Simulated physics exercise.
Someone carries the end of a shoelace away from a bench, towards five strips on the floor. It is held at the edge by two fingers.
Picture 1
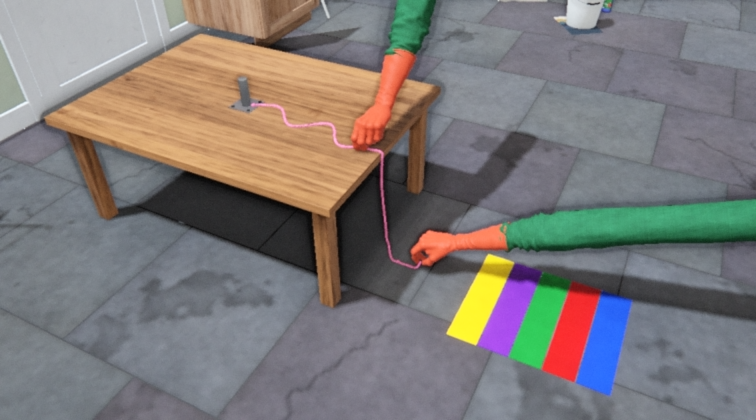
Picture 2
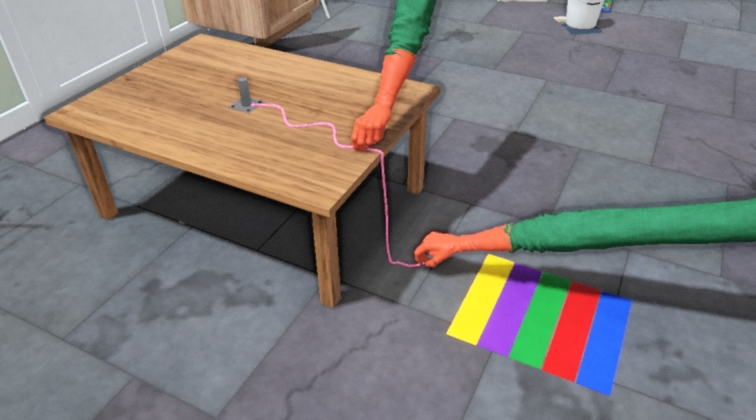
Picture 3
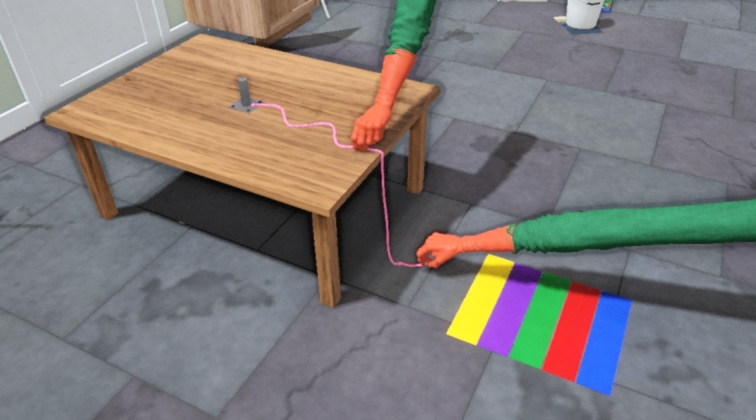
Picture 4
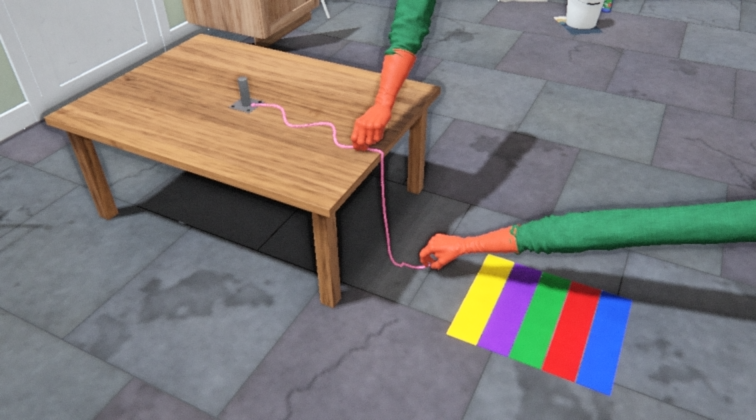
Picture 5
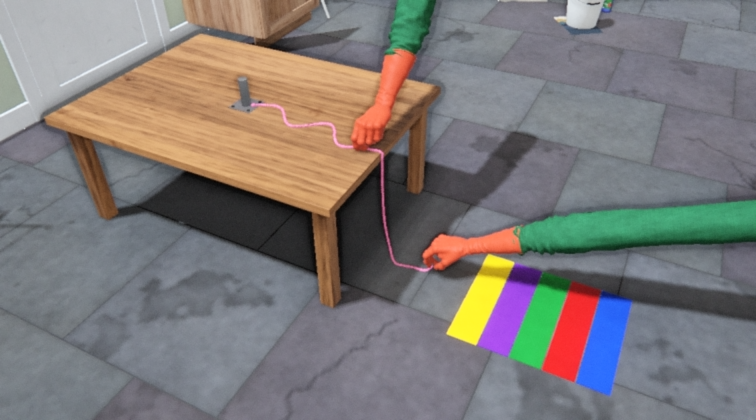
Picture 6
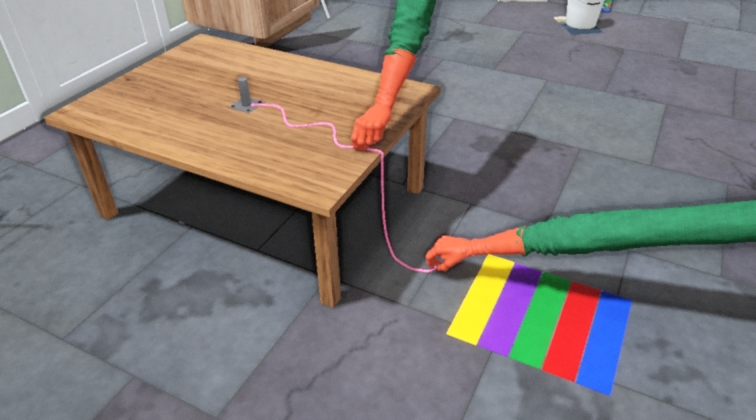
Pink shoelace end inching right over the floor in a gloved hand, another hand pinching it at the wooden table's edge.
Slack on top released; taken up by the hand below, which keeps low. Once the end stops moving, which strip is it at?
It is at the green strip.
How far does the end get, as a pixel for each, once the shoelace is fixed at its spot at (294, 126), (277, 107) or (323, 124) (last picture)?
Estimated spots in sequence: (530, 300), (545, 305), (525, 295).
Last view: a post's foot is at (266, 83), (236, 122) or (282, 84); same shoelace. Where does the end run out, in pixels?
Near (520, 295); near (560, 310); near (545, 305).
A little later, end near (499, 289); over yellow.
Next, end near (529, 299); over purple.
When it is tight, end near (548, 305); over green. It halts on the green strip.
